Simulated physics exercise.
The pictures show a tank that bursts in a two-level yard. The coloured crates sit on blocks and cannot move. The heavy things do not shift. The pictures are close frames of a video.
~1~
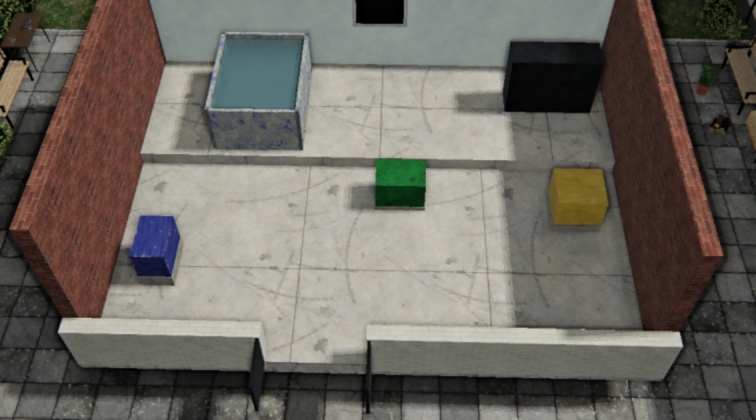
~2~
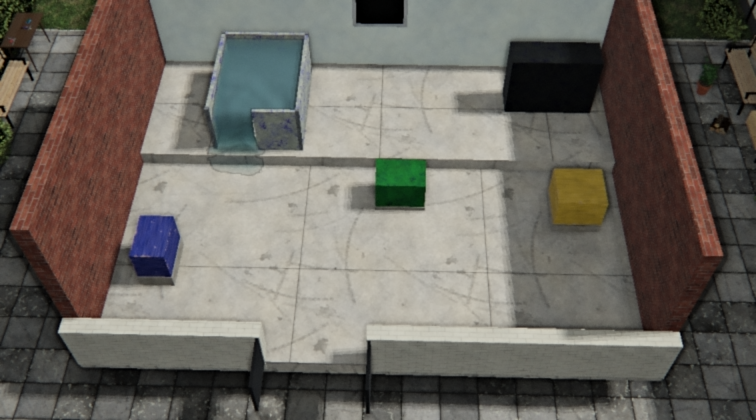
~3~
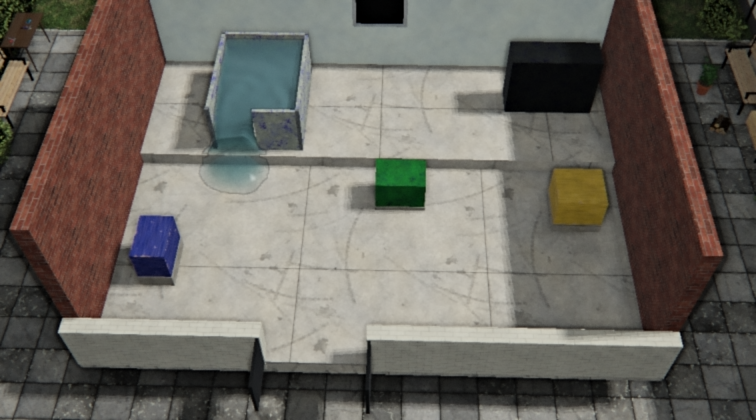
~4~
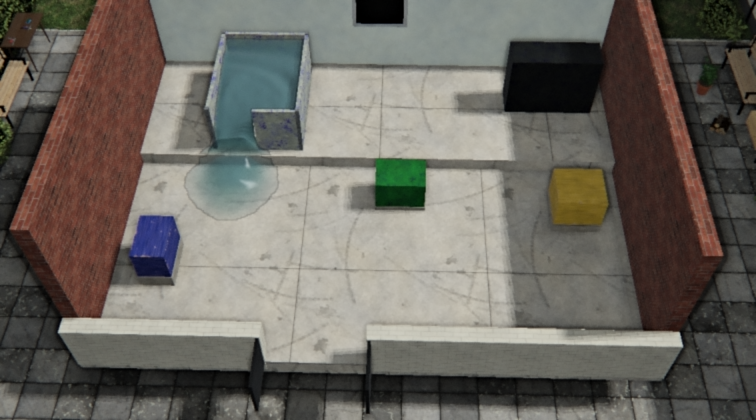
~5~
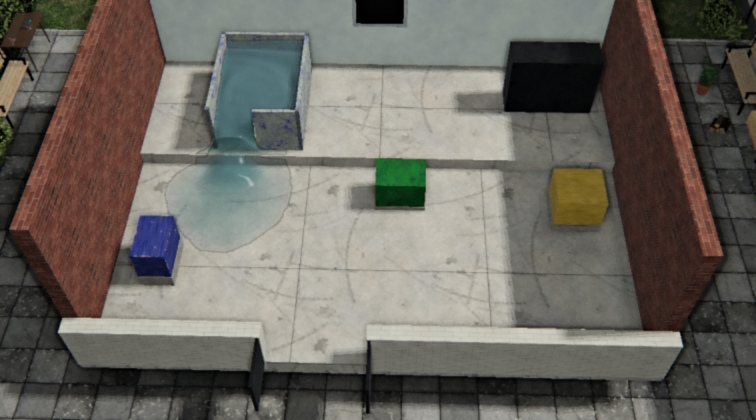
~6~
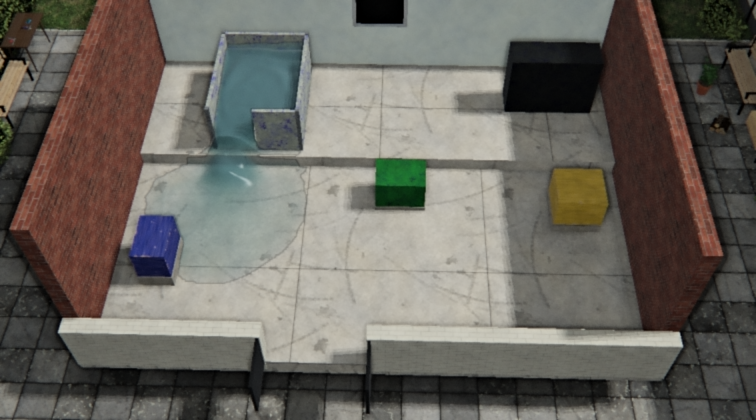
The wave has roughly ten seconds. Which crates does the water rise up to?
The blue crate is soaked; the green crate keeps dry; the yellow crate keeps dry.
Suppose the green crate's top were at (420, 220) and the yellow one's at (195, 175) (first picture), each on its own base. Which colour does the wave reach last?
That is the green crate.
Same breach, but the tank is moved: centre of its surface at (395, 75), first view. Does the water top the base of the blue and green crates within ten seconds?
The blue crate remains dry; the green crate ends up wet.
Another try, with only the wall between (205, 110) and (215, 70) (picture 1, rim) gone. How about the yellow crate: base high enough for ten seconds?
The yellow crate is spared.
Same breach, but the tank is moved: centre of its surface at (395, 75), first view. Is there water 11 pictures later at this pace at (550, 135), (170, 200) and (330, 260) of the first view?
In turn: Clear, clear, wet.
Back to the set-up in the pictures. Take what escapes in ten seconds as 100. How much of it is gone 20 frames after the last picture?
Near 35 in a hundred.
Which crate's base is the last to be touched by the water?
Last comes the yellow-painted one.
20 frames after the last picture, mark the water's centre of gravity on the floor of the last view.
Roughly at (241, 210).
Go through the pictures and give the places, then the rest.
The first frame shows still water in the water tank at (259, 74).
In the second frame, the front is at (210, 151), out from the gap at (236, 135).
In the third frame, the front is at (245, 190), out from the gap at (236, 136).
In the fourth frame, the front is at (216, 215), out from the gap at (236, 137).
In the fifth frame, water pours out at (236, 137) and has run to (206, 247).
In the sixth frame, the front is at (196, 277), out from the gap at (236, 136).
A moment on, water covers 25 % of the floor; the blue crate water round its plinth, the green crate not reached, the yellow crate not reached.
Next, water covers 30 % of the floor; the blue crate water round its plinth, the green crate water round its plinth, the yellow crate not reached.
Then, water covers 30 % of the floor; the blue crate water round its plinth, the green crate water round its plinth, the yellow crate not reached.
Later, water covers 55 % of the floor; the blue crate water round its plinth, the green crate water round its plinth, the yellow crate water round its plinth.
In the end, water covers 60 % of the floor; the blue crate was topped, the green crate stayed above the water, the yellow crate stayed above the water.
